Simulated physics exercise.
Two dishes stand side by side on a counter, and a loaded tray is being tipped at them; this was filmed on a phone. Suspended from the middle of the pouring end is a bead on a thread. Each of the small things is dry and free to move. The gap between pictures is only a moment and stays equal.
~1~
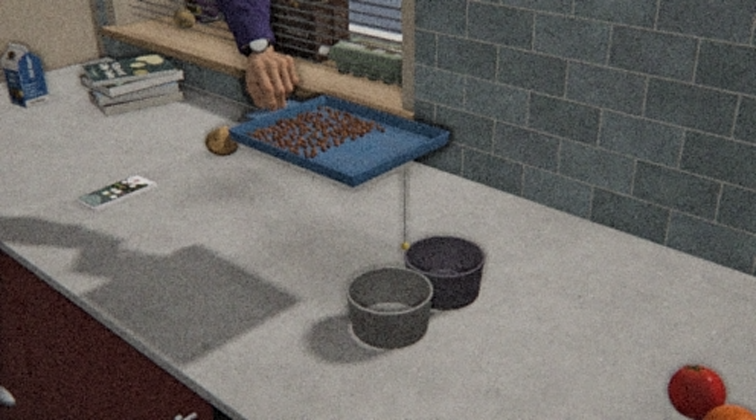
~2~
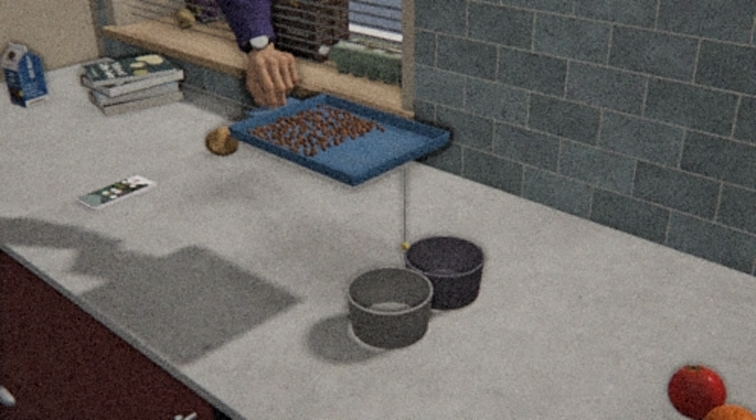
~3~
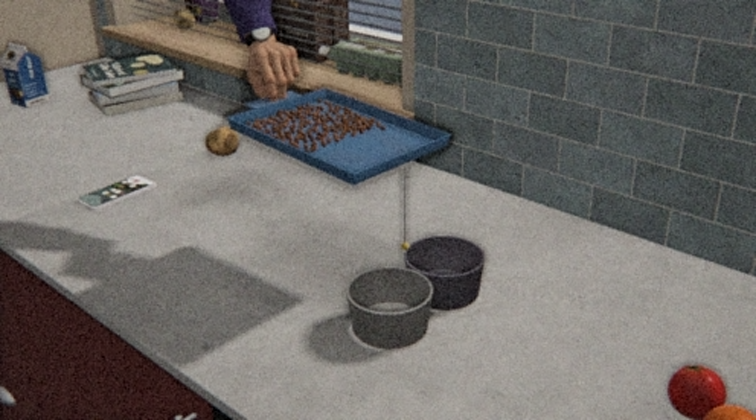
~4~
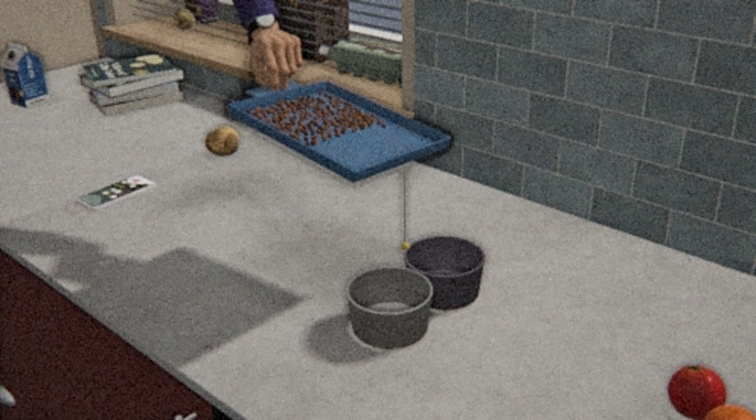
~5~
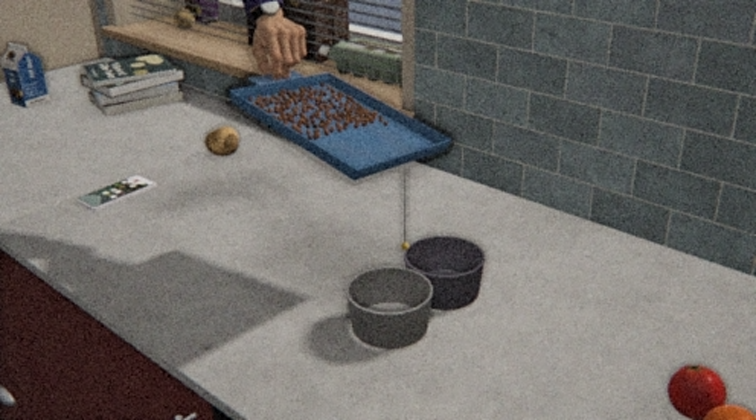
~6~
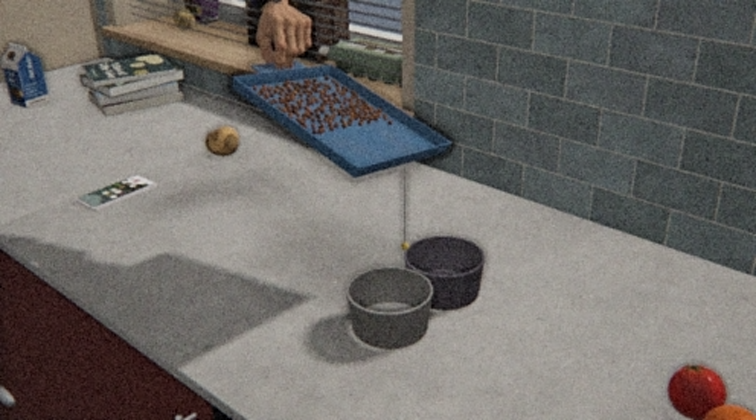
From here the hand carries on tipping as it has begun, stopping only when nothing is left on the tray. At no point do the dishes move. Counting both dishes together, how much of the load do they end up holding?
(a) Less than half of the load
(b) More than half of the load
Less than half of the load.
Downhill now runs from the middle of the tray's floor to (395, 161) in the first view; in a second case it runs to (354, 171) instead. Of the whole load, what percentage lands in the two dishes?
Close to 90 percent first and close to 70 percent second.
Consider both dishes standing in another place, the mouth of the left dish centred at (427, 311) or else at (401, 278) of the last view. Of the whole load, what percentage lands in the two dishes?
In the first position around 0 percent, in the second around 80 percent.
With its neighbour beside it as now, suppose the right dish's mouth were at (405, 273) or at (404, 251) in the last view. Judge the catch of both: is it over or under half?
Catch, run one: Below the halfway mark; run two: Below the halfway mark.
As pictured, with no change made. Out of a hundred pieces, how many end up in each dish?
0 percent ends in the left dish, 30 percent in the right.
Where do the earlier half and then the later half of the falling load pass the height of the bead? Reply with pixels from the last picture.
The opening part goes through (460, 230); what follows goes through (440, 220).
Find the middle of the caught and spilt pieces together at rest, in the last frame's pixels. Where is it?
Close to (468, 272).
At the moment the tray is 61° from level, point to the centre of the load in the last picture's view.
The middle of the pieces sits at roughly (434, 155).
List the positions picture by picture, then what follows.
The first picture shows corners of the pouring end near (353, 175) and (447, 132), level; middle of the load near (315, 132), cereal balls; left dish near (422, 320); right dish near (475, 283); bead on its thread near (405, 246).
The second picture shows corners of the pouring end near (353, 174) and (447, 133), level; middle of the load near (315, 131).
The third picture shows corners of the pouring end near (354, 173) and (447, 134), tipped barely, lowest at the right corner; middle of the load near (315, 126).
The fourth picture shows corners of the pouring end near (355, 171) and (448, 137), tipped a little, lowest at the right corner; middle of the load near (316, 119).
The fifth picture shows corners of the pouring end near (356, 168) and (448, 139), tipped a little, lowest at the right corner; middle of the load near (318, 111).
The sixth picture shows corners of the pouring end near (358, 166) and (448, 142), tipped clearly, lowest at the right corner; middle of the load near (322, 105), near two thirds on the move; left dish near (422, 320); right dish near (475, 283).
Shortly afterwards, tray tipped steeply; near two thirds on the tray; a little in the right dish; a little outside both; near a quarter in the air.
Next, tray tipped right over; near a third on the tray; near a quarter in the right dish; near a third outside both; near a quarter in the air.
Some moments later, tray tipped past a quarter turn; near a quarter in the right dish; near two thirds outside both.
In the end, tray tipped past a quarter turn; none at all in the left dish; near a quarter in the right dish; near two thirds outside both.
